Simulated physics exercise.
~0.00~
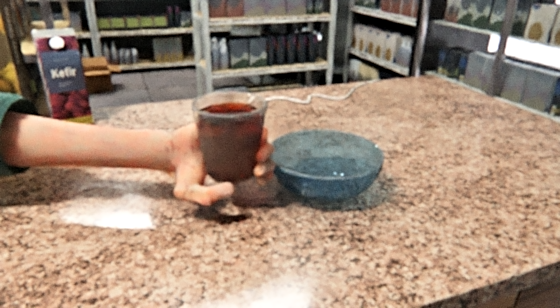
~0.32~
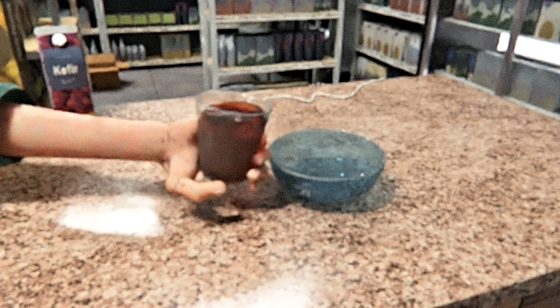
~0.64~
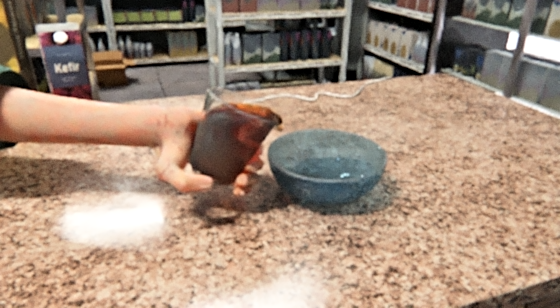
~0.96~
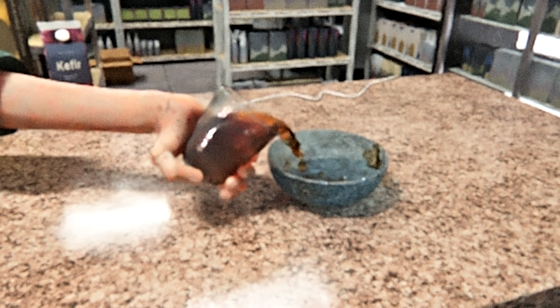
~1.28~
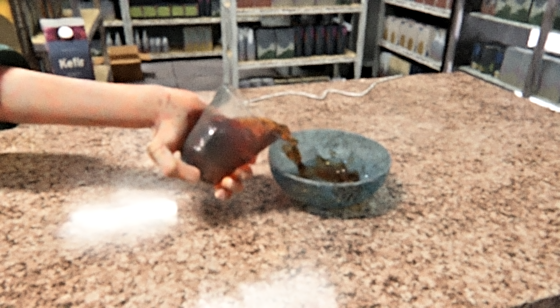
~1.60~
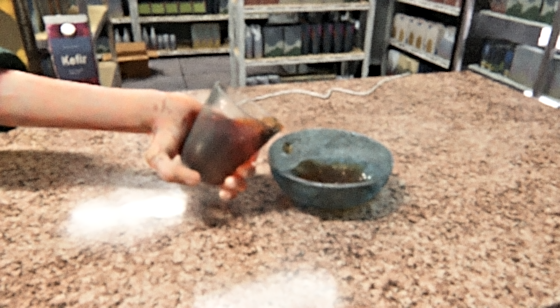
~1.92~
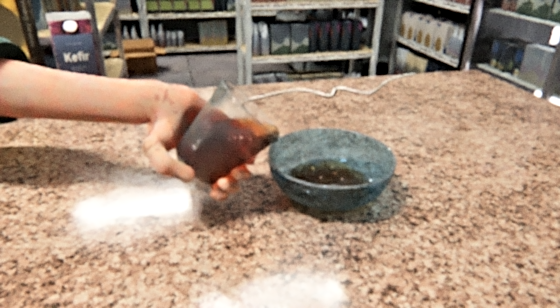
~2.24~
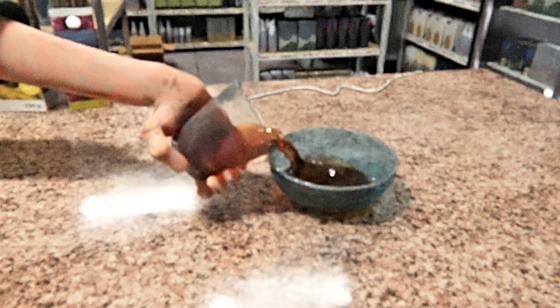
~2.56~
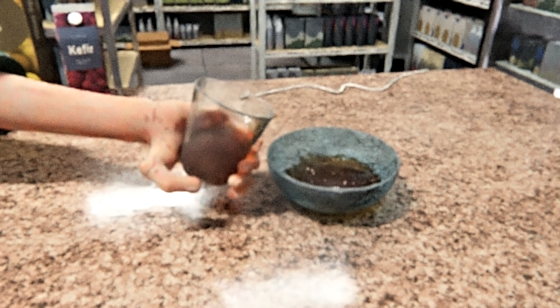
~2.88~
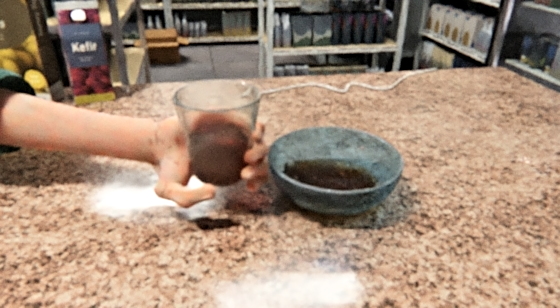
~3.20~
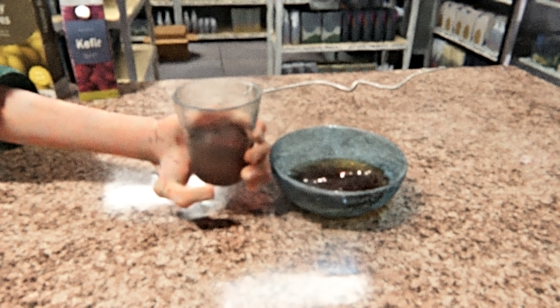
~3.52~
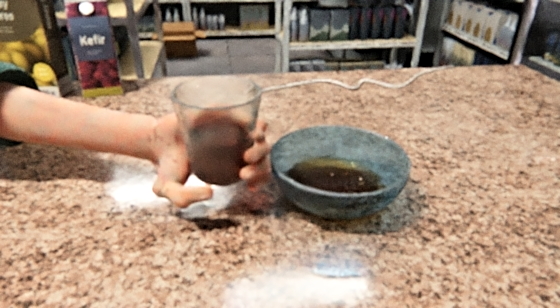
The clip opens on a hand holding a clear tumbler of dark reddish-brown tea beside an empty blue-grey bowl on a speckled stone worktop, with a Kefir carton and stocked shelves behind. As the view drifts slightly sideways, the hand tips the tumbler to the right and tea streams into the bowl. It eases back a little, and the stream stops. The hand then tilts the tumbler further, sending a second stream into the bowl. Finally it levels the tumbler, leaving some tea inside and a dark pool in the bowl.
